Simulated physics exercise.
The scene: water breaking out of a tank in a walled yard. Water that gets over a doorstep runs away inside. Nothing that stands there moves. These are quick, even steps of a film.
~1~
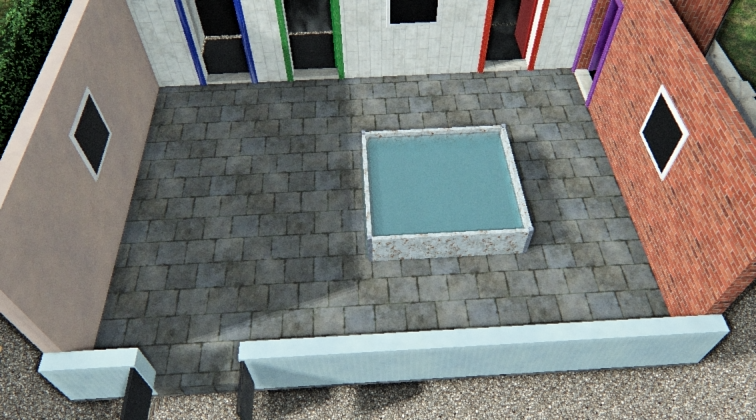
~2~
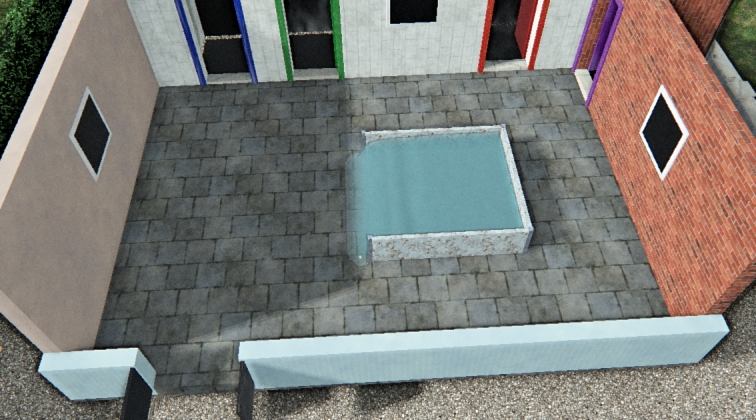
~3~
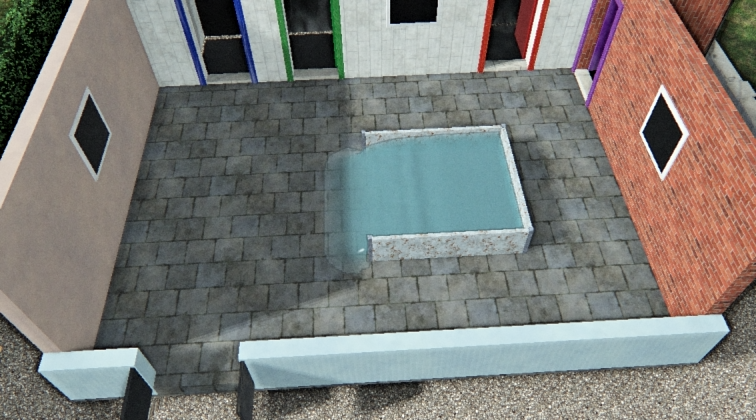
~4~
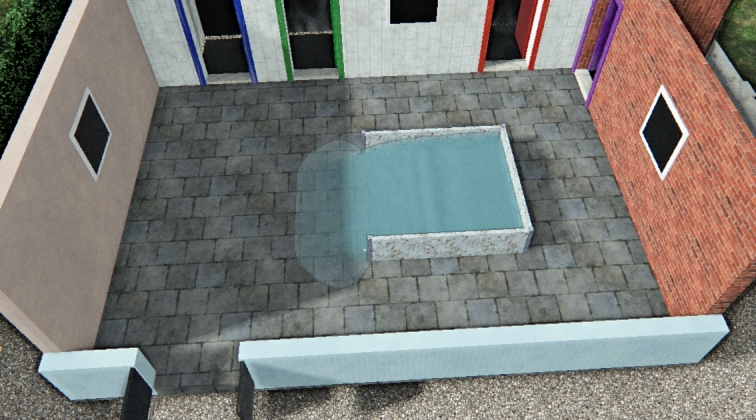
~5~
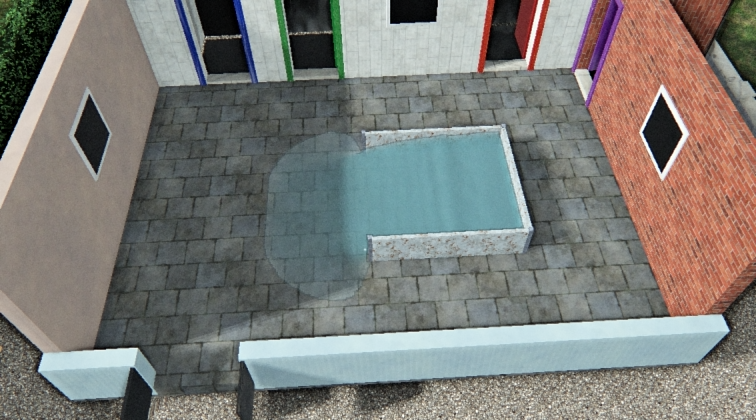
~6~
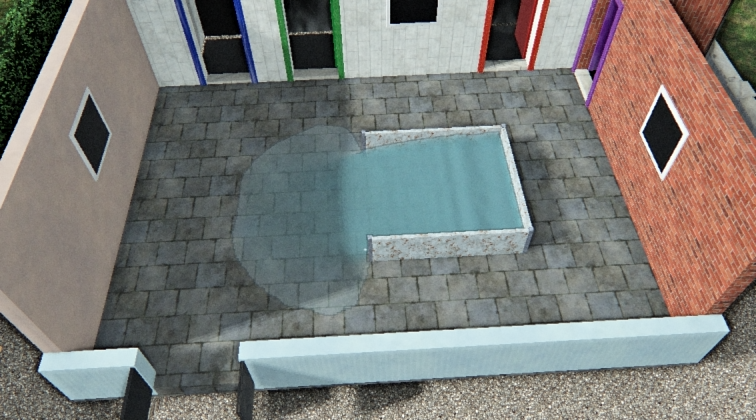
Walled courtyard with grey paving, water breaking out through the open left side of a stone tank and spreading leftward in a rounded sheet.
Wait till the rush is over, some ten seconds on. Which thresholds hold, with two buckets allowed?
In the end: The purple door stays under that; the red door stays under that; the green door stays under that; the blue door takes more than that.
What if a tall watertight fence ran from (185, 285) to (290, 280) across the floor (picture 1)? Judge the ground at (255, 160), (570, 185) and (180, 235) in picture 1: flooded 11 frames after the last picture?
As listed: Under water, dry, covered.
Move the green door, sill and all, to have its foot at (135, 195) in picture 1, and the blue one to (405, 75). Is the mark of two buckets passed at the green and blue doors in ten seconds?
The green one lets more in, the blue one is under.
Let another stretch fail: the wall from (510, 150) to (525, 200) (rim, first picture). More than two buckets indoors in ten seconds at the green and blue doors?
One by one: Green door stays under, blue door lets less in.
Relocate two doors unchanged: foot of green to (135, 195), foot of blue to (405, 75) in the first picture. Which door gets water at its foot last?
I say the door marked purple.
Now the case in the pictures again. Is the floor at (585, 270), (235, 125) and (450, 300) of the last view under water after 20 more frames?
In that order: No water, wet, not flooded.
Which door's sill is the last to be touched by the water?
The one in purple.
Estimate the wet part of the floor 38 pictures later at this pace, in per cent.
Some 55 per cent.
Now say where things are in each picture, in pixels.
The first picture shows the open tank at (441, 181) is whole and still.
In the second picture, the front is at (358, 261), out from the gap at (369, 197).
In the third picture, the front is at (347, 268), out from the gap at (369, 199).
In the fourth picture, water pours out at (369, 199) and has run to (319, 273).
In the fifth picture, the front is at (281, 268), out from the gap at (369, 200).
In the sixth picture, the front is at (243, 257), out from the gap at (369, 200).
A moment on, water covers 30 % of the floor; the purple door not reached, the red door not reached, the green door not reached, the blue door not reached.
Next, water covers 45 % of the floor; the purple door not reached, the red door not reached, the green door not reached, the blue door not reached.
Then, water covers 45 % of the floor; the purple door not reached, the red door not reached, the green door wet at the sill, nothing in, the blue door wet at the sill, nothing in.
Later, water covers 55 % of the floor; the purple door not reached, the red door not reached, the green door wet at the sill, nothing in, the blue door over two buckets in.
In the end, water covers 90 % of the floor; the purple door wet at the sill, nothing in, the red door wet at the sill, nothing in, the green door wet at the sill, nothing in, the blue door over two buckets in.
